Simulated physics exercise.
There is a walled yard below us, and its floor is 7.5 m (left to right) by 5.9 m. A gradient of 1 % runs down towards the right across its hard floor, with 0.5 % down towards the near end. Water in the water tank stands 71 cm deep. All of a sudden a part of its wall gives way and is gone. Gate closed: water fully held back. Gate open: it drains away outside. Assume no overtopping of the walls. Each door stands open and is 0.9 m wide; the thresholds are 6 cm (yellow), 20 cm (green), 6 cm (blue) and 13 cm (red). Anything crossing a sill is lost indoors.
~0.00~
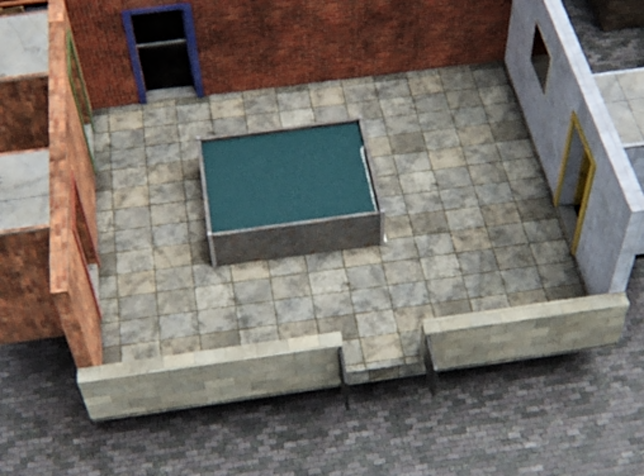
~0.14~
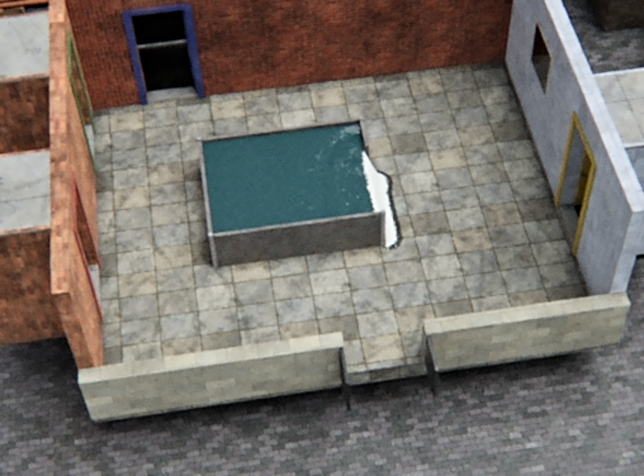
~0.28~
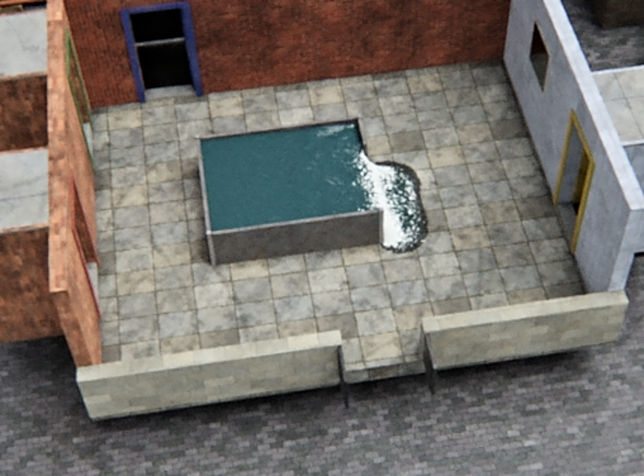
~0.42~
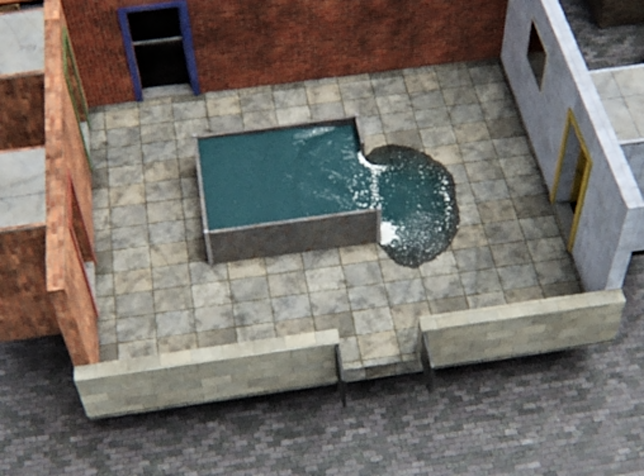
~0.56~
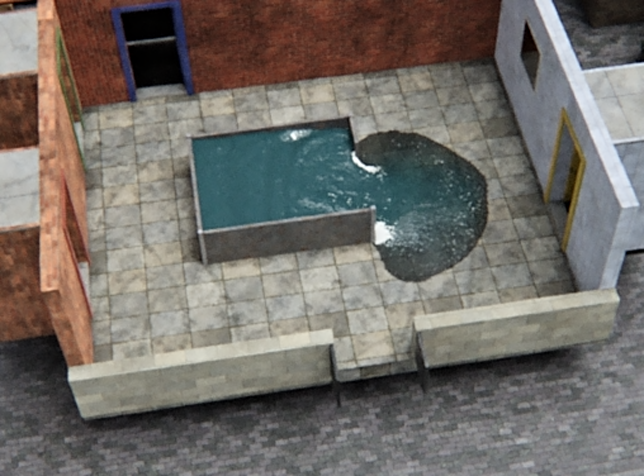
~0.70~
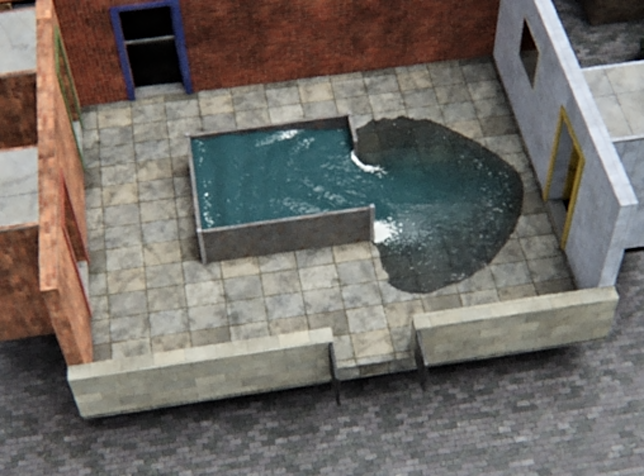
At the start, a raised rectangular tank of still, blue-green water stands in a paved, walled yard. Its right side gives way and white, foaming water pours out onto the floor. The flow fans out into a broad, dark, rounded pool spreading rightwards across the paving, while ripples cross the tank's surface.
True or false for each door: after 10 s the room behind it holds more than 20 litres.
Yellow door: True; green door: False; blue door: False; red door: False.
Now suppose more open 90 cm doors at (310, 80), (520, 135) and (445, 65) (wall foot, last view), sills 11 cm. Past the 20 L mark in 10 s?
Note, doorways in listed order: Stays short, goes beyond, goes beyond.
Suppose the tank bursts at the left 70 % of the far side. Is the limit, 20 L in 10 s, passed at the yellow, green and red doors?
The yellow door comes out less than that, the green door more than that and the red door less than that.
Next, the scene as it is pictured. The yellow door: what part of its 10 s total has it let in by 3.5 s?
Fraction in by then: Around 55 per cent.
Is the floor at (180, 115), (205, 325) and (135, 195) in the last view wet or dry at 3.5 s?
Listed in turn: Spared so far / spared so far / spared so far.
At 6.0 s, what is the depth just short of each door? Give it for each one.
In cm: Yellow 17, green 0, blue 3, red 0.
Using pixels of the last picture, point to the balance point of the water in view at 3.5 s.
About (395, 200).
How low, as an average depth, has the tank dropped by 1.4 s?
It averages close to 49 centimetres.
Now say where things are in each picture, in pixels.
The first frame shows still water, 71 cm deep, in the water tank at (288, 177).
In the second frame, the front is at (379, 174), 0.8 m from the gap at (373, 198); 0.4 m2 of floor is under water; 71 cm left at the back of the water tank.
In the third frame, water pours out at (371, 198) and has run 1.0 m, to (413, 245); typically 12 cm deep outside, 71 cm at the water tank's back.
In the fourth frame, water pours out at (369, 198) and has run 1.5 m, to (448, 178); typically 10 cm deep outside, 71 cm at the water tank's back.
In the fifth frame, the front is at (479, 179), 2.1 m from the gap at (363, 198); 4.6 m2 of floor is under water; 71 cm left at the back of the water tank.
In the sixth frame, water pours out at (362, 197) and has run 2.6 m, to (513, 175); typically 6 cm deep outside, 67 cm at the water tank's back.
After 1.4 s water covers 30 % of the floor and is deepest (40 cm) near (375, 216); yellow door 20 cm at the sill, 44 L in, green door not reached, blue door not reached, red door not reached.
After 2.2 s water covers 30 % of the floor and is deepest (43 cm) near (576, 309); yellow door 33 cm at the sill, 194 L in, green door not reached, blue door not reached, red door not reached.
After 3.5 s water covers 40 % of the floor and is deepest (32 cm) near (580, 319); yellow door 27 cm at the sill, 415 L in, green door not reached, blue door not reached, red door not reached.
After 6.0 s water covers 85 % of the floor and is deepest (20 cm) near (580, 319); yellow door 17 cm at the sill, 630 L in, green door not reached, blue door 3 cm at the sill, 0 L in, red door not reached.
After 10.0 s water covers 100 % of the floor and is deepest (12 cm) near (568, 320); yellow door 12 cm at the sill, 777 L in, green door 6 cm at the sill, 0 L in, blue door 9 cm at the sill, 5 L in, red door 7 cm at the sill, 0 L in.
